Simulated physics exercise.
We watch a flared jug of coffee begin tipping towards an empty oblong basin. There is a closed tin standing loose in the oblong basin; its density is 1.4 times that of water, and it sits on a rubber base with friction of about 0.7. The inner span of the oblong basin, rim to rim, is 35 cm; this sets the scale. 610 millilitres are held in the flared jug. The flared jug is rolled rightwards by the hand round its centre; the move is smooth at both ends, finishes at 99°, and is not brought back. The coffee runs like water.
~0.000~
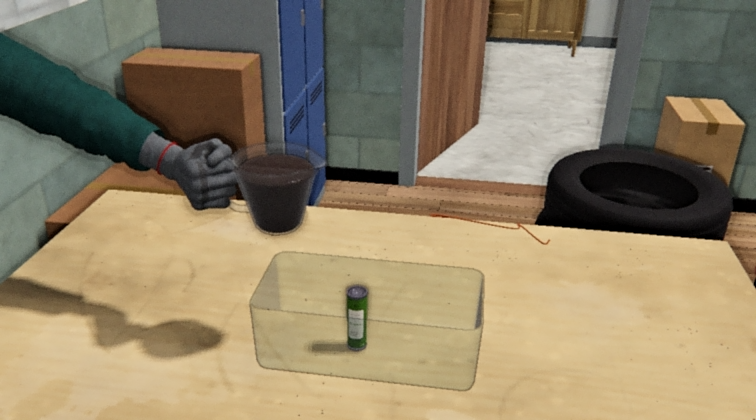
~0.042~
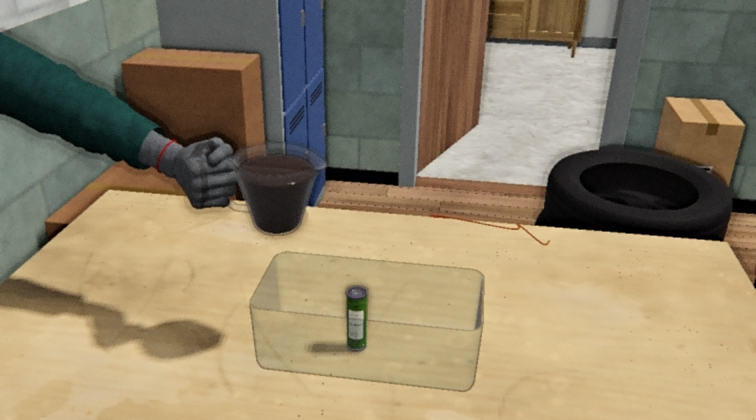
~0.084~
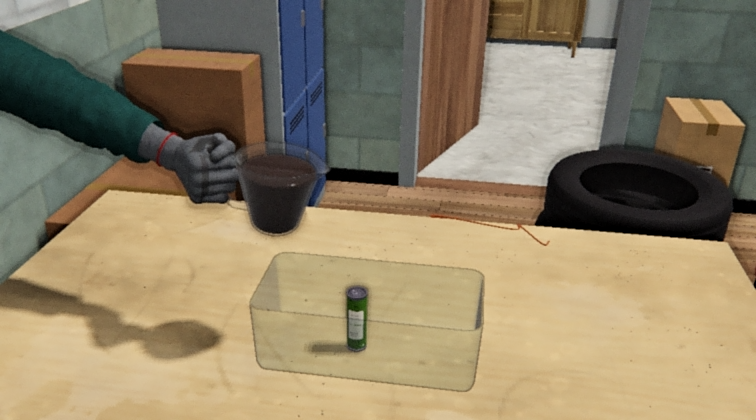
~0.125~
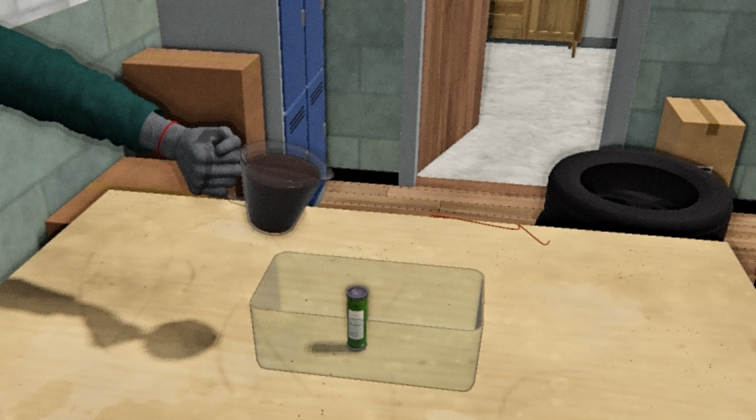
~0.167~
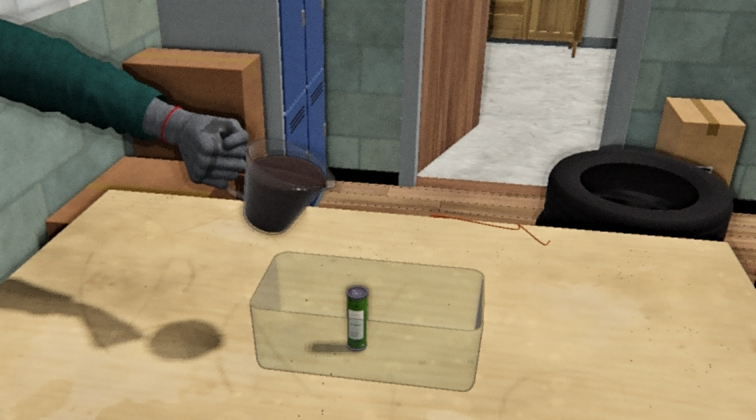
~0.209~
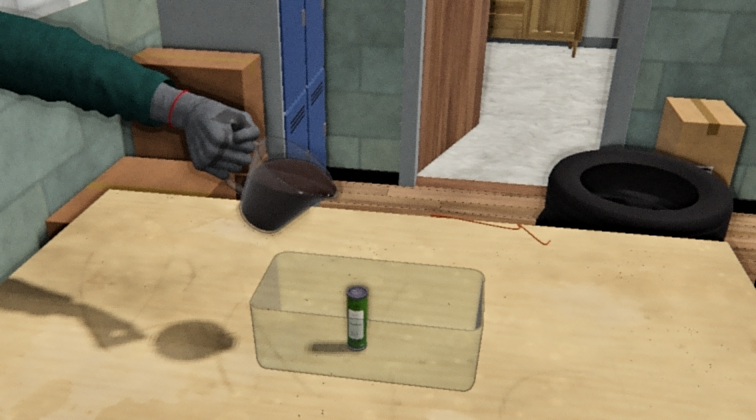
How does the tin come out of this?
It's going to overturn.
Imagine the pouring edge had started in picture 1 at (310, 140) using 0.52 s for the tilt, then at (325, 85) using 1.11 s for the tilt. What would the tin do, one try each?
The tin overturns the first time and stays vertical the second time.
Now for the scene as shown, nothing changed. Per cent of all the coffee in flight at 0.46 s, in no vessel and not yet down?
Around 34 percent.
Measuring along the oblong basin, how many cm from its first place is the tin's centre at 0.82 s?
Roughly 2 cm.
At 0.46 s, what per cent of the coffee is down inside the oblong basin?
Near 26 in a hundred.
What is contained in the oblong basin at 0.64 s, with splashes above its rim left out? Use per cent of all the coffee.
The fraction sits near 78 in a hundred.
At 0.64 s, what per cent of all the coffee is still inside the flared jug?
About 6 per cent.
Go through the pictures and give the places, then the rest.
The first picture shows tilt 0°; pouring edge (327, 163); surface from (240, 164) to (315, 170); the oblong basin's rim runs from (263, 278) to (483, 300); the tin's top is at (357, 294).
The second picture shows tilt 2°; pouring edge (328, 165); surface from (241, 164) to (316, 172).
The third picture shows tilt 6°; pouring edge (330, 169); surface from (243, 164) to (317, 174).
The fourth picture shows tilt 13°; pouring edge (334, 176); surface from (246, 162) to (321, 176).
The fifth picture shows tilt 22°; pouring edge (337, 185); surface from (251, 164) to (326, 180).
The sixth picture shows tilt 33°; pouring edge (339, 196); surface from (254, 170) to (334, 186); 1 per cent is over the edge.
After 0.46 s the tilt is 94° and 39 per cent is still to pour; the tin stands where it began.
After 0.64 s the tilt is 99° and 6 per cent is still to pour; the tin stands where it began.
After 0.82 s the tilt is 99° and 0 per cent is still to pour; the tin leans 25°.
After 1.03 s the tilt is 99° and 0 per cent is still to pour; the tin lies on its side.
In the end the tin lies on its side.
